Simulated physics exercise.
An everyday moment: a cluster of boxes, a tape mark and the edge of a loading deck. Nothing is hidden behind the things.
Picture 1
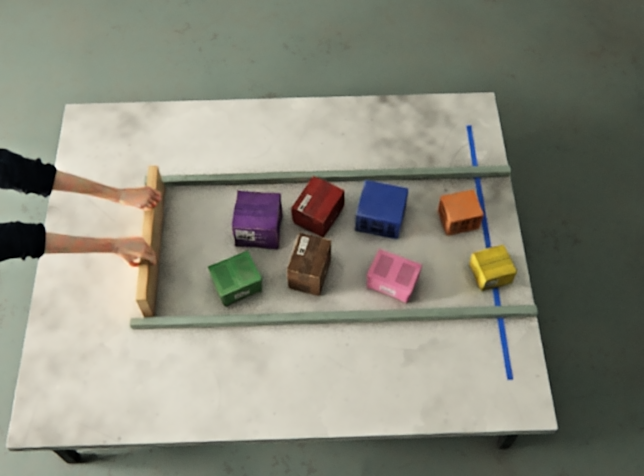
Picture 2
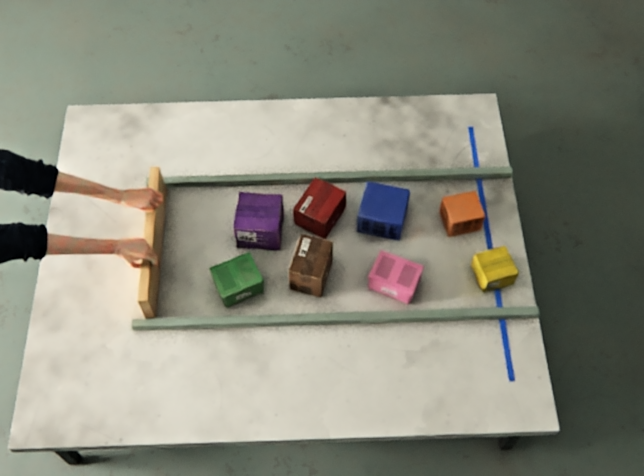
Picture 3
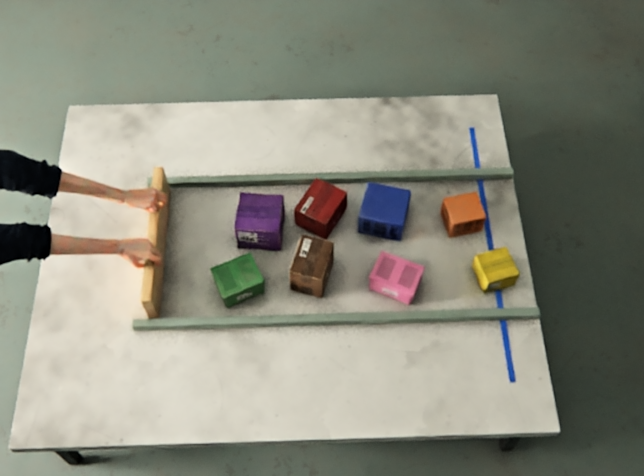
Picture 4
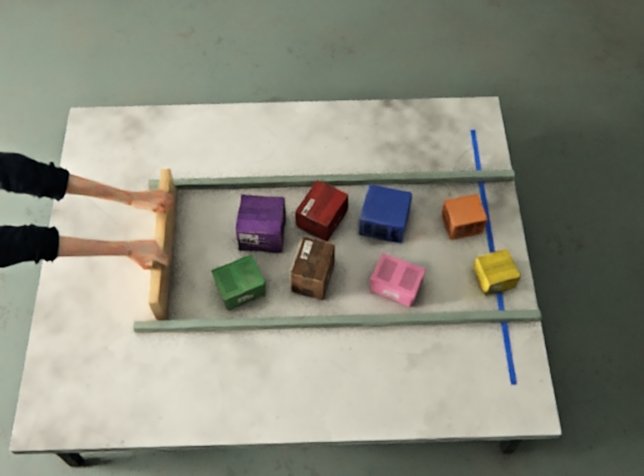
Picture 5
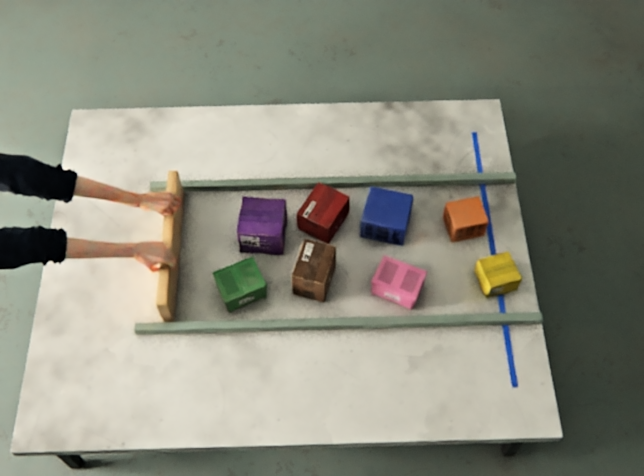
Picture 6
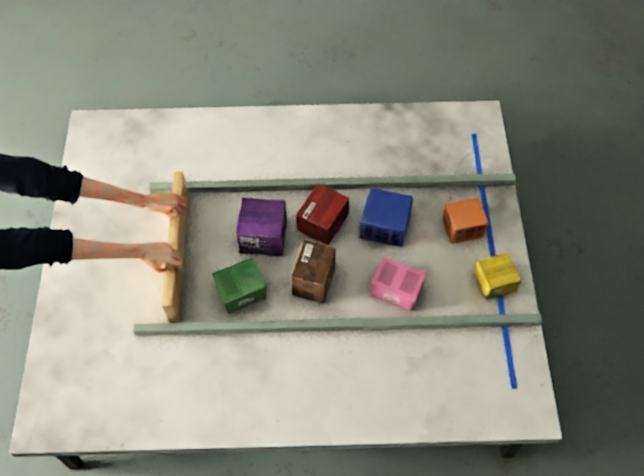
Two hands held a wooden plank upright between two rails on a table and slid it slightly to the right, while the eight colorful boxes in front of it stayed where they were.
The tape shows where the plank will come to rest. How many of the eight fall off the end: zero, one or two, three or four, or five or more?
The number that fall off is five or more.
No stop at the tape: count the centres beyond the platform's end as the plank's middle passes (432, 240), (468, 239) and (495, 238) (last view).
It would be 3, 5 and 6.
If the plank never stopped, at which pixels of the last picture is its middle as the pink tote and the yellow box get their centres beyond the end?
About (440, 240), and (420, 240) for the other.
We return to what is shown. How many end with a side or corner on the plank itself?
2 of them.
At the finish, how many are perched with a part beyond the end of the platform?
2 of them.
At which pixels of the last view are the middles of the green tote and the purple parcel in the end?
The green tote at (524, 291), the purple parcel at (514, 219).
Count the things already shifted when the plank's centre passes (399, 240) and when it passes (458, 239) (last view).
8 and 8.
Soon after, none off yet; yellow box at rest near (497, 276); orange crate at rest near (465, 221); pink tote at rest near (398, 284).
Then, none off yet; yellow box at rest near (497, 276); orange crate moved about its own width near (497, 222); pink tote moved about its own width near (449, 289).
Further on, one off so far; yellow box tipped well over near (547, 264); orange crate on the ground near (562, 274); pink tote moved well along near (529, 286).
At rest, the number that fall off is five or more; fallen, brown parcel, red parcel, blue crate, pink tote, orange crate and yellow box.
